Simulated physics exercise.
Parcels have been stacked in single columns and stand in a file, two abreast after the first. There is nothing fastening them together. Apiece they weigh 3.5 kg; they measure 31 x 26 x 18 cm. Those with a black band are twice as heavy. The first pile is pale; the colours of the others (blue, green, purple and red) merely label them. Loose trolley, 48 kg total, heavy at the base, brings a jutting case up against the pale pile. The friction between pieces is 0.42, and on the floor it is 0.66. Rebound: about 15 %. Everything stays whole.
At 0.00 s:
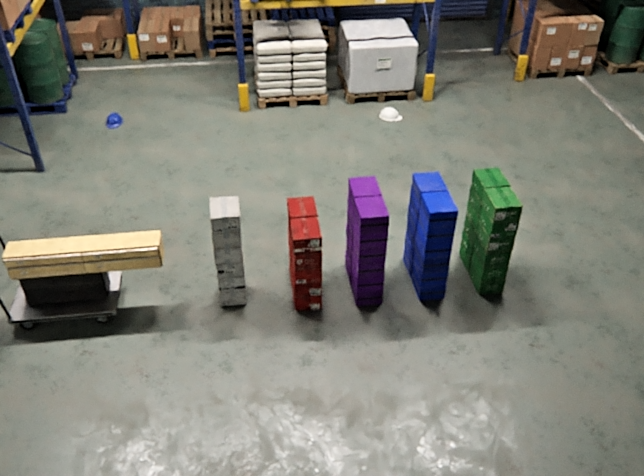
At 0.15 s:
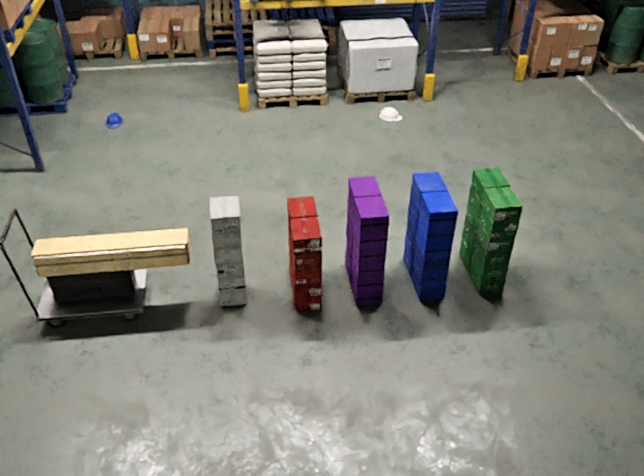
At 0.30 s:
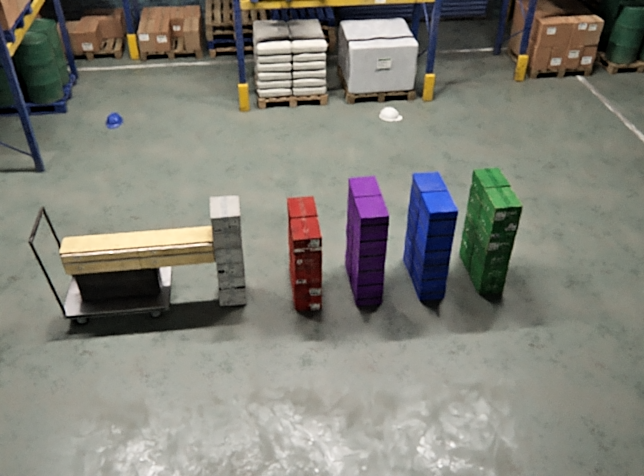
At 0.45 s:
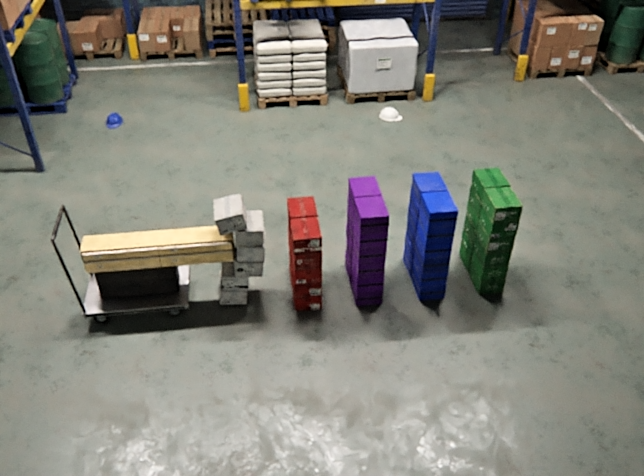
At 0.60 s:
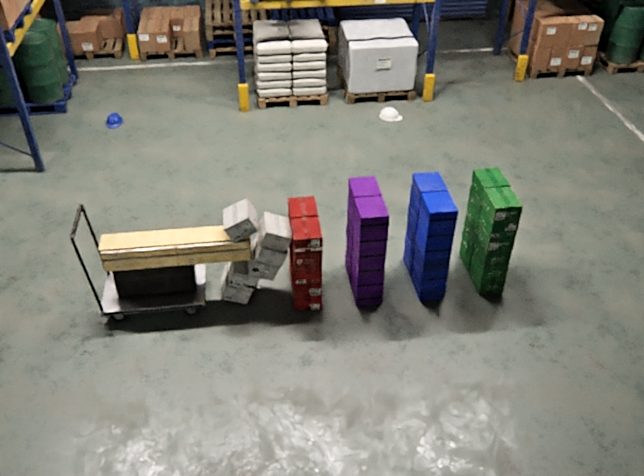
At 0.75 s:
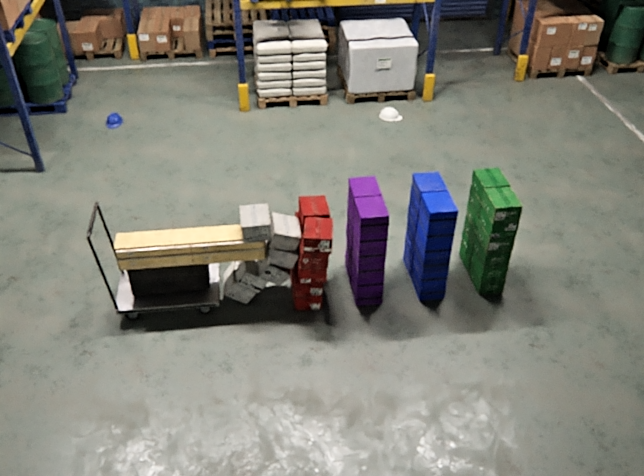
The clip shows a flat trolley carrying a long, jutting case rolling right across a warehouse floor into a grey stack of parcels, which buckles and shifts against the red stack, nudging it, while the purple, blue and green stacks stay still.
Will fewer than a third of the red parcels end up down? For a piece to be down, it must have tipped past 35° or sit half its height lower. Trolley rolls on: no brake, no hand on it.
Yes, fewer than a third of them do.
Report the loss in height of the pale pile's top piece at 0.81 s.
I'd put it at close to 10 cm below where it started.
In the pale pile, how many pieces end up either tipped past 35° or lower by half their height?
The number you get is 6.
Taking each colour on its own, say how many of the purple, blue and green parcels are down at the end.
Colour by colour - purple: 0; blue: 0; green: 0.
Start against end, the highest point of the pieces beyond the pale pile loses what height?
0 cm.
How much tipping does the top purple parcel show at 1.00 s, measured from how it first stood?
Its tilt comes to about 0° at that moment.
By 0.81 s, 6 of the pale pile down; none of the 10 red parcels down (0 of 46 in all colours); top red parcel tilted 5°.
By 0.86 s, 6 of the pale pile down; none of the 10 red parcels down (0 of 46 in all colours); top red parcel tilted 6°.
By 1.00 s, 6 of the pale pile down; none of the 10 red parcels down (0 of 46 in all colours); top red parcel tilted 14°.
By 1.16 s, 6 of the pale pile down; none of the 10 red parcels down (0 of 46 in all colours); top red parcel tilted 20°.
When it is over (1.9 s), 6 of the pale pile down; none of the 10 red parcels down (0 of 46 in all colours); top red parcel tilted 20°; top purple parcel unmoved. That is 0 per cent. In pixels of the last frame, middles, top red parcel near (342, 236), top purple parcel near (372, 214).
